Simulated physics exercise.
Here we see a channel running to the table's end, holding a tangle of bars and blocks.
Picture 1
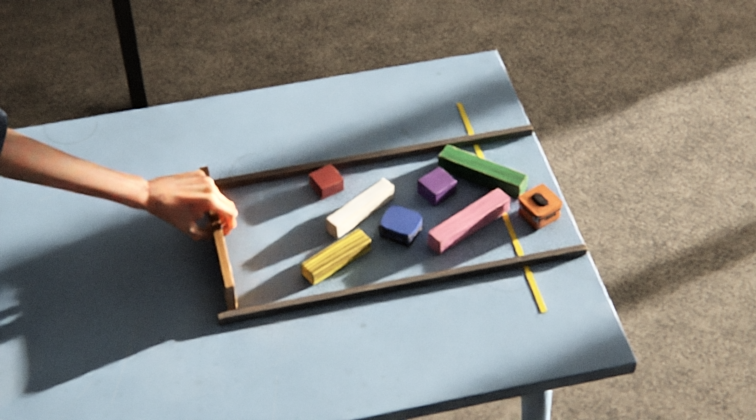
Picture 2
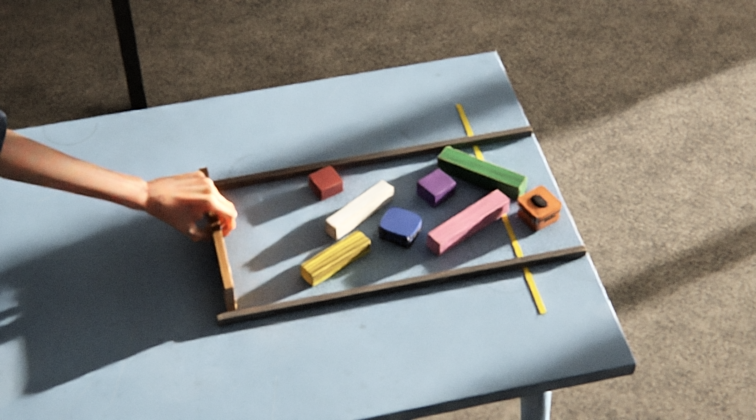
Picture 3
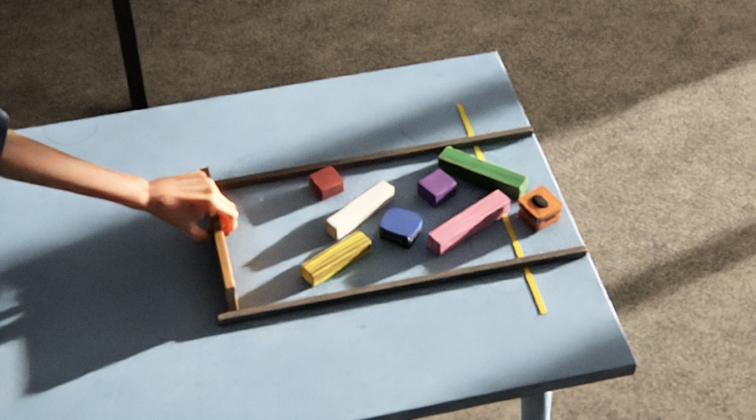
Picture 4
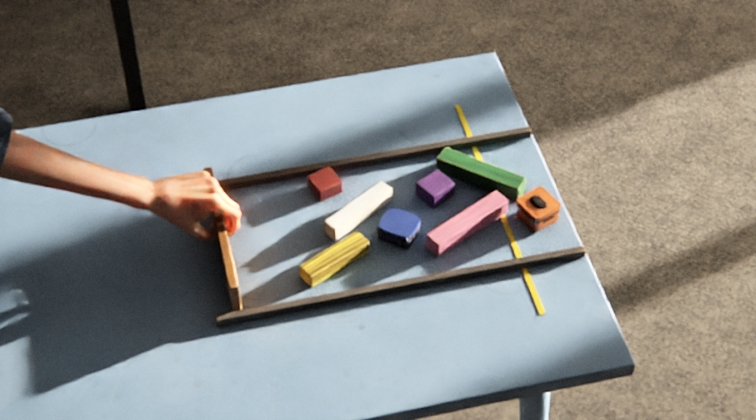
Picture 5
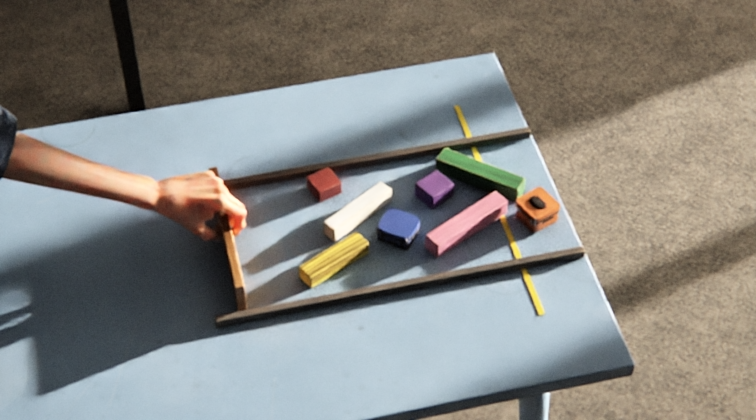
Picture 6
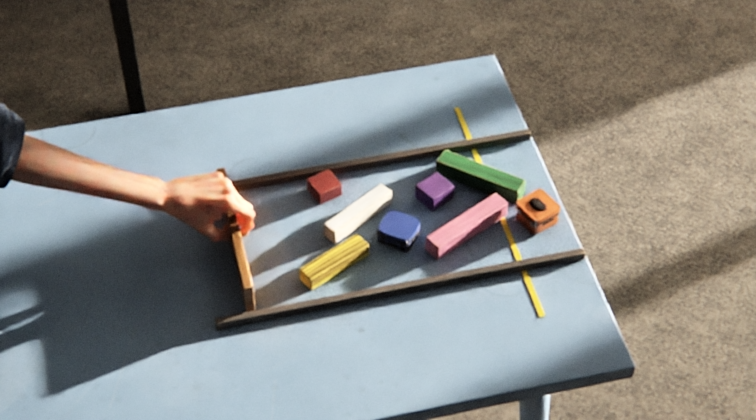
A pale blue table stands on brown carpet, seen from above at an angle by a still camera, with sunlight and shadow across it. Between two dark rails lie red, purple and blue blocks, white, yellow, pink and green bars, and an orange case at right near a yellow tape line. A hand at left holds a wooden board still, then slides it slightly rightward, the pieces staying put.
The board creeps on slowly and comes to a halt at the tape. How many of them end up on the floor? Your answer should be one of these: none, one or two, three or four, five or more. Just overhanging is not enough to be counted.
The count is one or two.
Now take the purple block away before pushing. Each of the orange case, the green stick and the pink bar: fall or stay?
The orange case goes over, the green stick is lost, the pink bar survives.
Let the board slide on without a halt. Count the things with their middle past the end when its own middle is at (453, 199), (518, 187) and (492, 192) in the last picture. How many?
Over the end: 0, 5, 2.
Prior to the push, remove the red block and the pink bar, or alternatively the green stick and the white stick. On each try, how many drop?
In order, the numbers are 0 and 0.
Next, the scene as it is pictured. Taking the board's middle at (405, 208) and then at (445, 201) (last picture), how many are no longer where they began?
The first count is 7, and then it's 8.
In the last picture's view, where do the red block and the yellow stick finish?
Red block at (493, 159), yellow stick at (527, 228).
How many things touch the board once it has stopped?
3.
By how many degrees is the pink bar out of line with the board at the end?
Roughly 30°.
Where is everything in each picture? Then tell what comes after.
In the first frame, orange case (540, 208); green stick (482, 172); pink bar (469, 221); board (218, 238); tape (499, 200).
In the second frame, green stick (482, 173); red block (326, 183).
In the third frame, pink bar (469, 223); board (218, 239).
In the fourth frame, orange case (538, 210); purple block (435, 189).
In the fifth frame, green stick (480, 175); yellow stick (334, 260).
In the sixth frame, orange case (538, 212); green stick (480, 177); pink bar (467, 226); board (236, 239); tape (497, 205).
Early on, none off yet; orange case at rest near (538, 212); green stick at rest near (480, 177); pink bar at rest near (467, 226).
A while later, none off yet; orange case at rest near (538, 212); green stick moving near (481, 174); pink bar moving near (472, 227).
Further along, none off yet; orange case travelled a little near (555, 213); green stick travelled a little near (525, 161); pink bar travelled a little near (519, 223).
Finally, the number that fall off is one or two; lost, green stick and orange case.
